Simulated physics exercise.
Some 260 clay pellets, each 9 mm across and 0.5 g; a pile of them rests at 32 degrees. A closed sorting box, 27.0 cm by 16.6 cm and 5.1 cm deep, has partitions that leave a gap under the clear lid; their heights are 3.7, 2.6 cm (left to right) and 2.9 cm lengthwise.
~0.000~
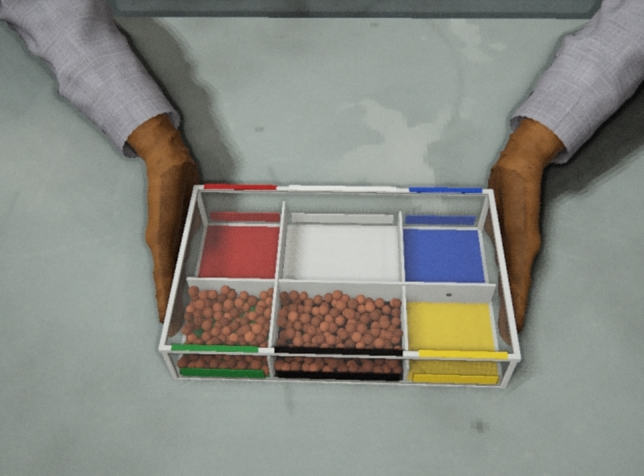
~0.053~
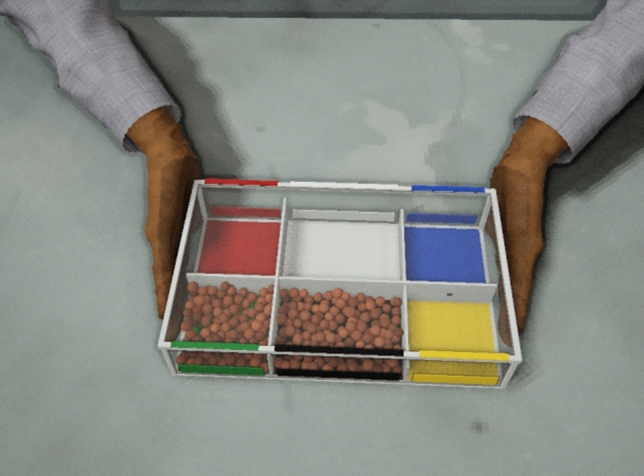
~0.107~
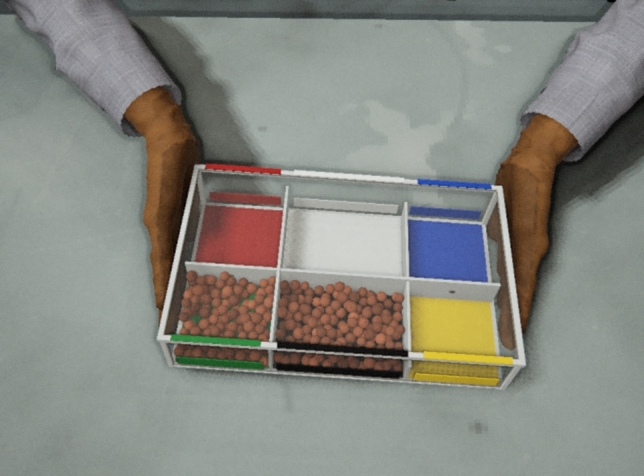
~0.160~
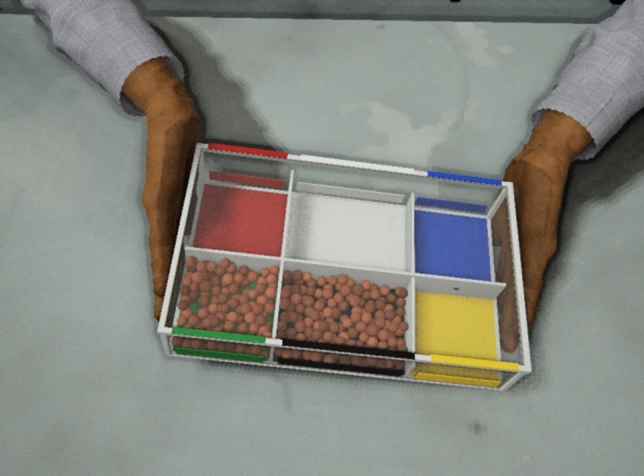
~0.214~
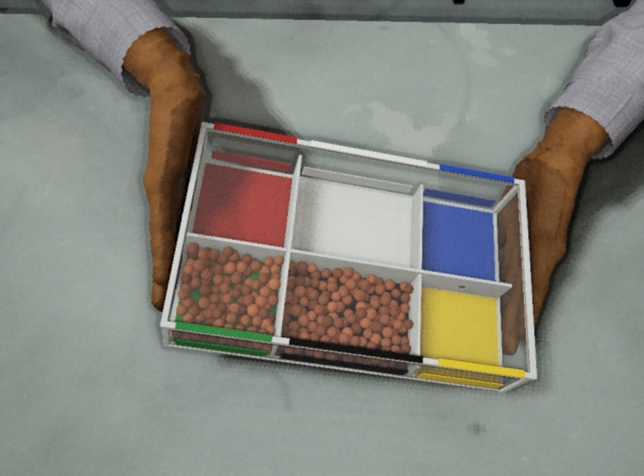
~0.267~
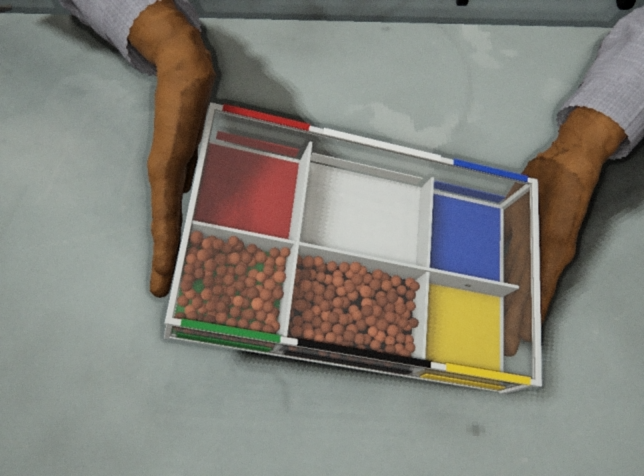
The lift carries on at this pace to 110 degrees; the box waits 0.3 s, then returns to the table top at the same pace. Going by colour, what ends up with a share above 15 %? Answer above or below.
Red: Below, blue: Below, green: Above, yellow: Above, white: Below, black: Above.
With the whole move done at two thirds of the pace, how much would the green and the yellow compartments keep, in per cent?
Green 40, yellow 30.
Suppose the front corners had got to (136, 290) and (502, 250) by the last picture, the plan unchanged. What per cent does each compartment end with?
Red 40; blue 0; green 30; yellow 0; white 15; black 15.
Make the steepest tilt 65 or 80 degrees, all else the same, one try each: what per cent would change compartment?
About 10 and 15 per cent.
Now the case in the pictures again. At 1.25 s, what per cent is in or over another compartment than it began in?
About 30 per cent.
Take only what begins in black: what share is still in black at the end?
Roughly 40 per cent.
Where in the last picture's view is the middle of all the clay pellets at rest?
Near (355, 354).
Then, at 1.25 s, tilt 110 degrees; green 40 %, yellow 25 %, black 35 %.
After 1.90 s, tilt 56 degrees; green 40 %, yellow 30 %, black 25 %.
Then, at 2.59 s, tilt 0 degrees; green 40 %, yellow 35 %, black 25 %.
In the end, at 3.1 s, red 0 %, blue 0 %, green 40 %, yellow 35 %, white 0 %, black 25 %.
